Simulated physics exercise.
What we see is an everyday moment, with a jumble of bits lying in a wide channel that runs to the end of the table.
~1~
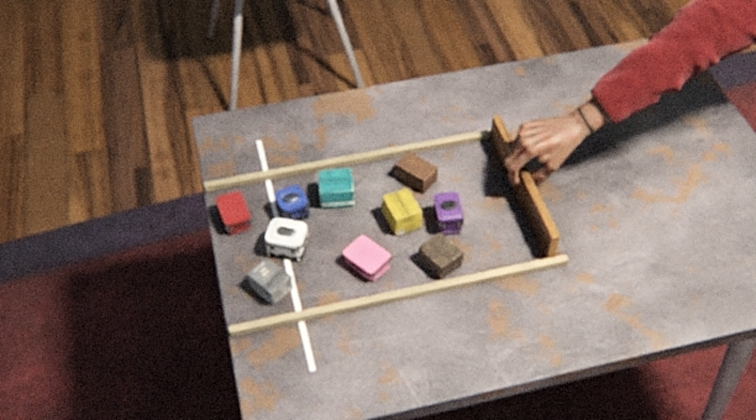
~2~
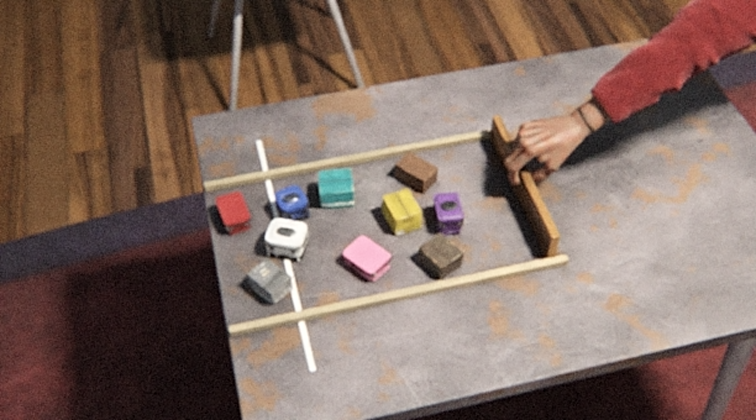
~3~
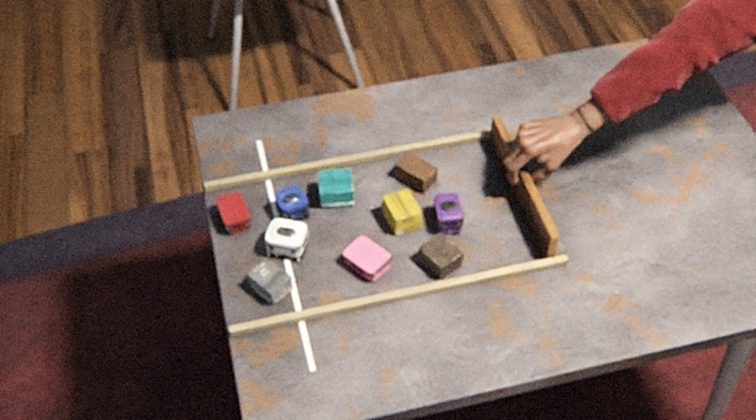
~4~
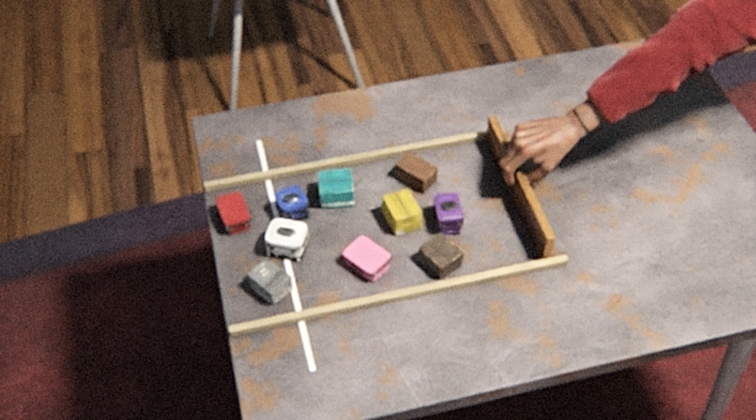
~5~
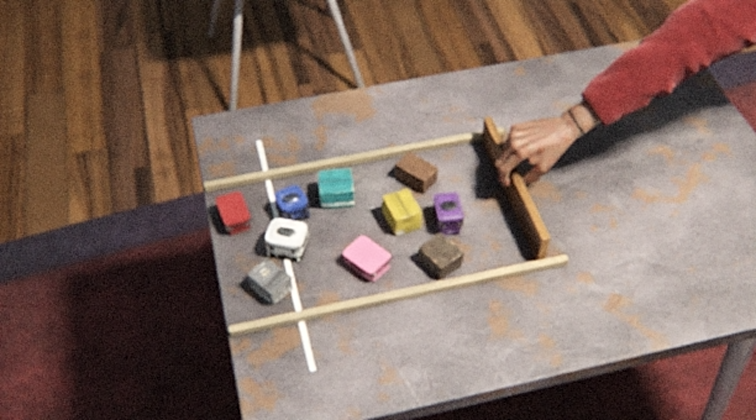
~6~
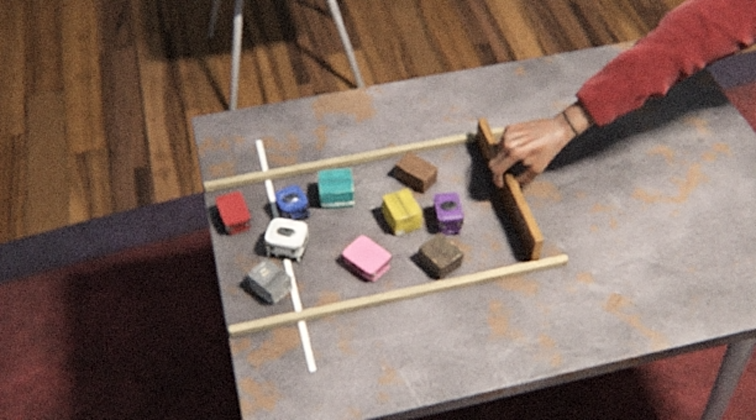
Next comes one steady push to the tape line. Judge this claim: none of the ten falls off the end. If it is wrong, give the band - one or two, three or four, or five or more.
Most likely three of them, or four, will slide off.
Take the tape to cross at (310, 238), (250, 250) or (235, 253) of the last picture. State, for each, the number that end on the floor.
Respectively 1, 7 and 7.
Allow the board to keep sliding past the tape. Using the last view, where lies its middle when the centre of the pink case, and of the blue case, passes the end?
Pink case: (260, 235); blue case: (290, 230).
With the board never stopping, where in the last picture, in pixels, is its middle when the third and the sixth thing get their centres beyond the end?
The first puts it near (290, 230), the next near (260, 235).
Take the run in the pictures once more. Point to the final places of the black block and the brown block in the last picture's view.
I'd say approximately (278, 286) and then (261, 198).
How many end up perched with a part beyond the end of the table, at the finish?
It's 0.
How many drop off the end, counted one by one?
The answer is exactly 4.
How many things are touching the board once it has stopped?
The count in contact is 3.
A little later, none off yet; red case at rest near (234, 214); grey box at rest near (270, 282); white case at rest near (287, 240).
When it is over, the number that fall off is three or four; down, blue case, white case, grey box and red case.
